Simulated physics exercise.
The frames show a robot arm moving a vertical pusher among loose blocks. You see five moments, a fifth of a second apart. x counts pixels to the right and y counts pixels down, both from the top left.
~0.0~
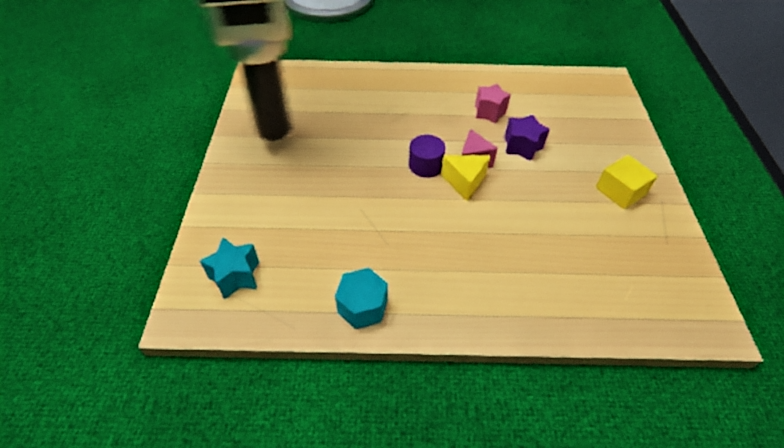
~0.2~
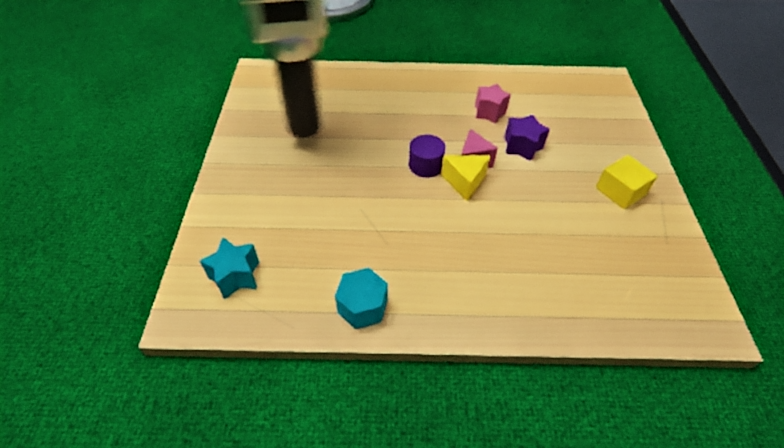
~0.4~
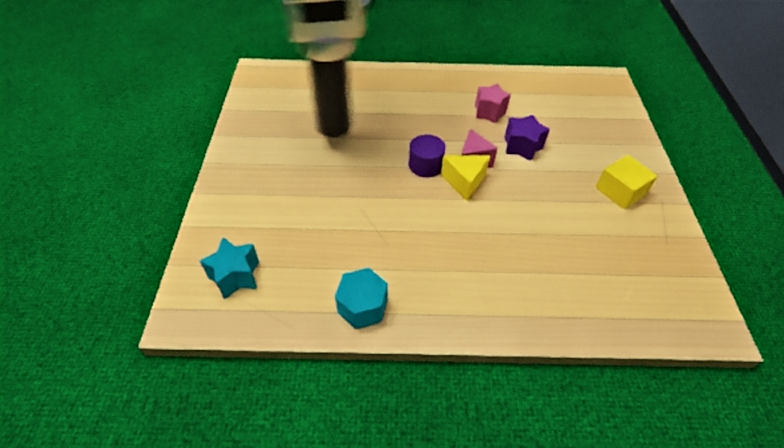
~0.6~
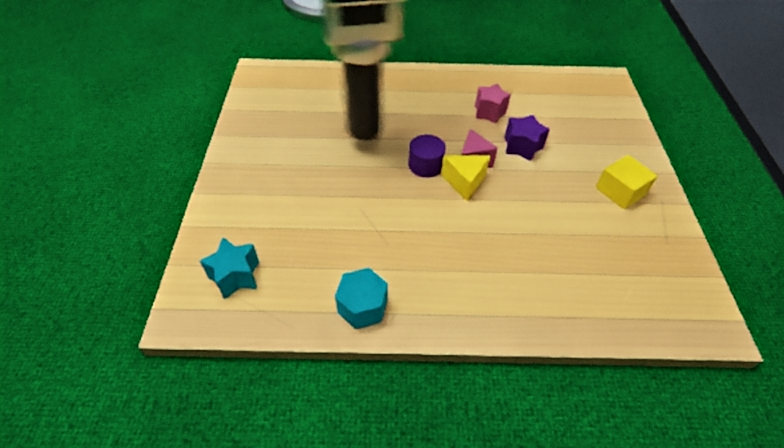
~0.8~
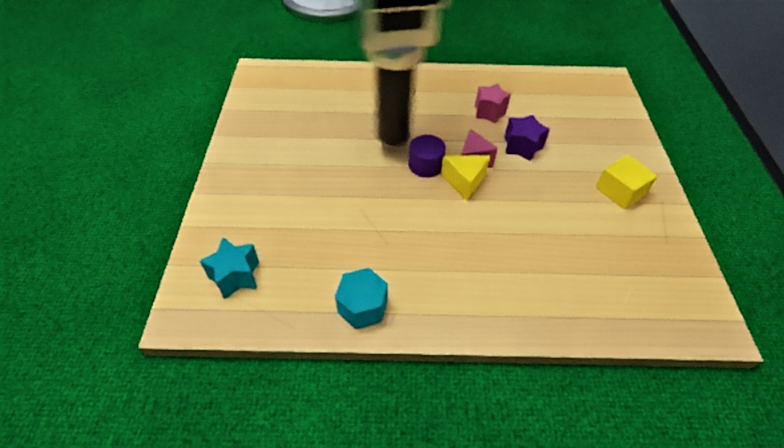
A light wooden board lies on green carpet, seen from above at an angle by a camera that stays still. On it are a purple disc, yellow and pink triangular blocks, pink and purple stars near the upper middle, a yellow cube at right, and a teal star and hexagon at lower left. A robot arm's dark vertical pusher glides rightward across the upper board to beside the disc, while every block stays still.
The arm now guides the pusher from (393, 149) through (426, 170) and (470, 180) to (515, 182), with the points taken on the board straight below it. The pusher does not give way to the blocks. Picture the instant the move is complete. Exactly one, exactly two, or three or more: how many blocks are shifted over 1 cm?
That's three or more.
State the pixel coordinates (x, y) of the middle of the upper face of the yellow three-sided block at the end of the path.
I'd guess (532, 194).
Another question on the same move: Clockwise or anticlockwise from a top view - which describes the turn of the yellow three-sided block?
Viewed from overhead, the yellow three-sided block winds up turned anticlockwise.
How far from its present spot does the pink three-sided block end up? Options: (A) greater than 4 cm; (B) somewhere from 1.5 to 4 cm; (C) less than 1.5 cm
The one that fits is B, somewhere from 1.5 to 4 cm.
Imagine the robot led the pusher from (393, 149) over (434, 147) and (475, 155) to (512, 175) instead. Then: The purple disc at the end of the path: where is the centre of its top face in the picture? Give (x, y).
Most likely (449, 153).
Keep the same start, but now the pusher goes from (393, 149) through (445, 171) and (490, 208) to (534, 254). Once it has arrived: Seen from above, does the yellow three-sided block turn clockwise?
The answer is no.
What follows on the original path. One third of the way, pusher (429, 157); purple disc (458, 170); yellow three-sided block (493, 176), turned 55° anticlockwise.
Two thirds of the way, pusher (472, 167); purple disc (483, 189); yellow three-sided block (516, 188), turned 100° anticlockwise; pink three-sided block (488, 141), turned 50° anticlockwise.
At the end, pusher (519, 169); purple disc (484, 190); yellow three-sided block (532, 194), turned 45° anticlockwise; pink three-sided block (498, 140), turned 100° anticlockwise; purple star in place.
